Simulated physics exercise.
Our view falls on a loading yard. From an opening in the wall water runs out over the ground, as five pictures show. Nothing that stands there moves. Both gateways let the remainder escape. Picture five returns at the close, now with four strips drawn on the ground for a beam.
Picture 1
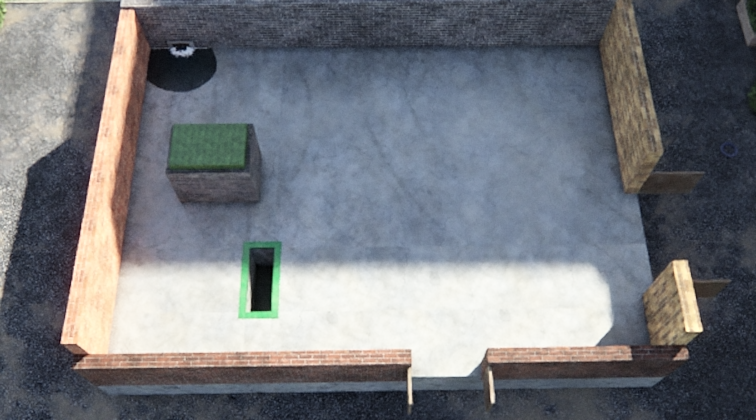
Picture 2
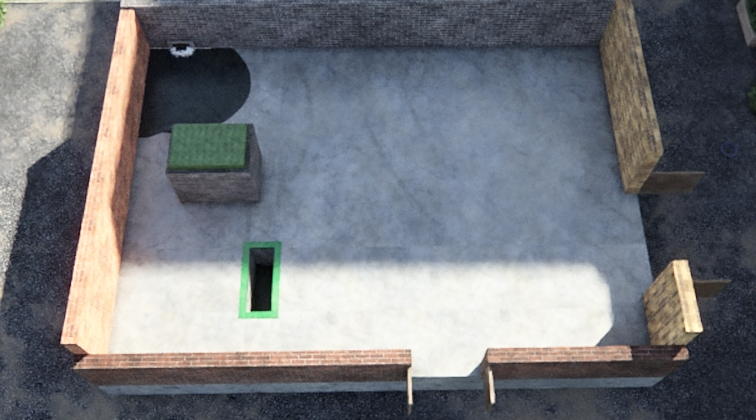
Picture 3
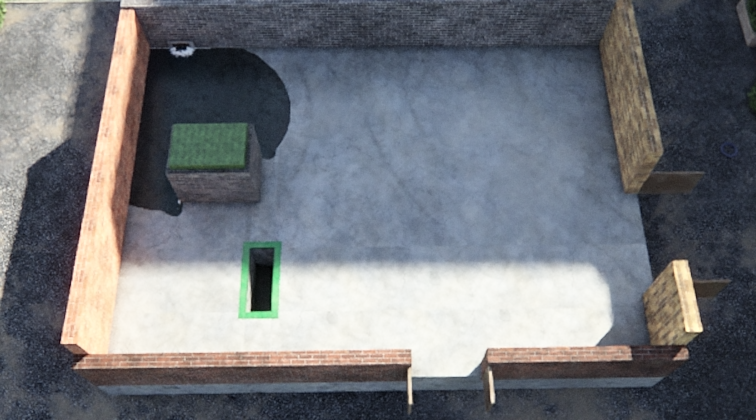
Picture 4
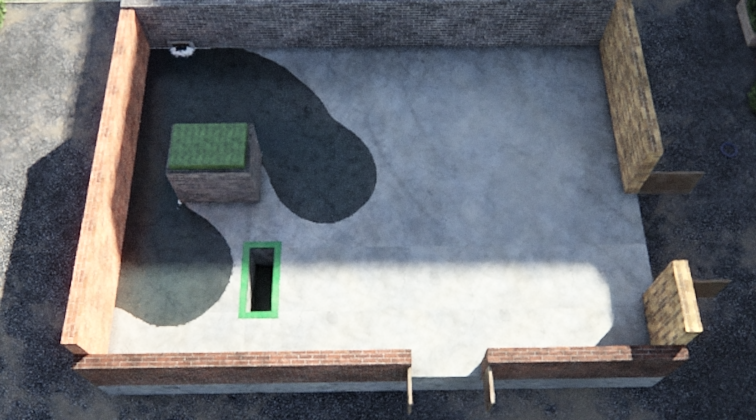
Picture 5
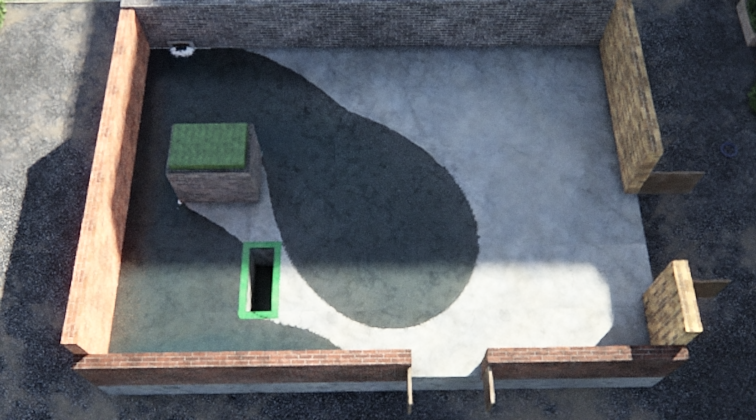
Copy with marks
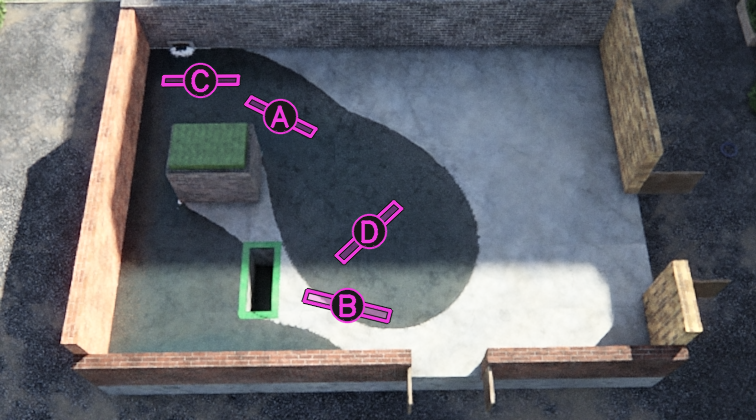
Dark water spreading from the top left corner of a walled yard, flowing around a green-topped block and reaching a green-edged pit.
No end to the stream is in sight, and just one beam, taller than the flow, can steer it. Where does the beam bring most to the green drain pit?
D.
In magenta, A from (248, 100) to (313, 132); B from (305, 295) to (388, 316); C from (163, 80) to (238, 80); D from (340, 259) to (397, 205).
With A, about 6 % of the stream goes into the green drain pit, about 90 % out by the gates.
With B, about 6 % of the stream goes into the green drain pit, about 91 % out by the gates.
With C, about 4 % of the stream goes into the green drain pit, about 94 % out by the gates.
With D, about 15 % of the stream goes into the green drain pit, about 82 % out by the gates.
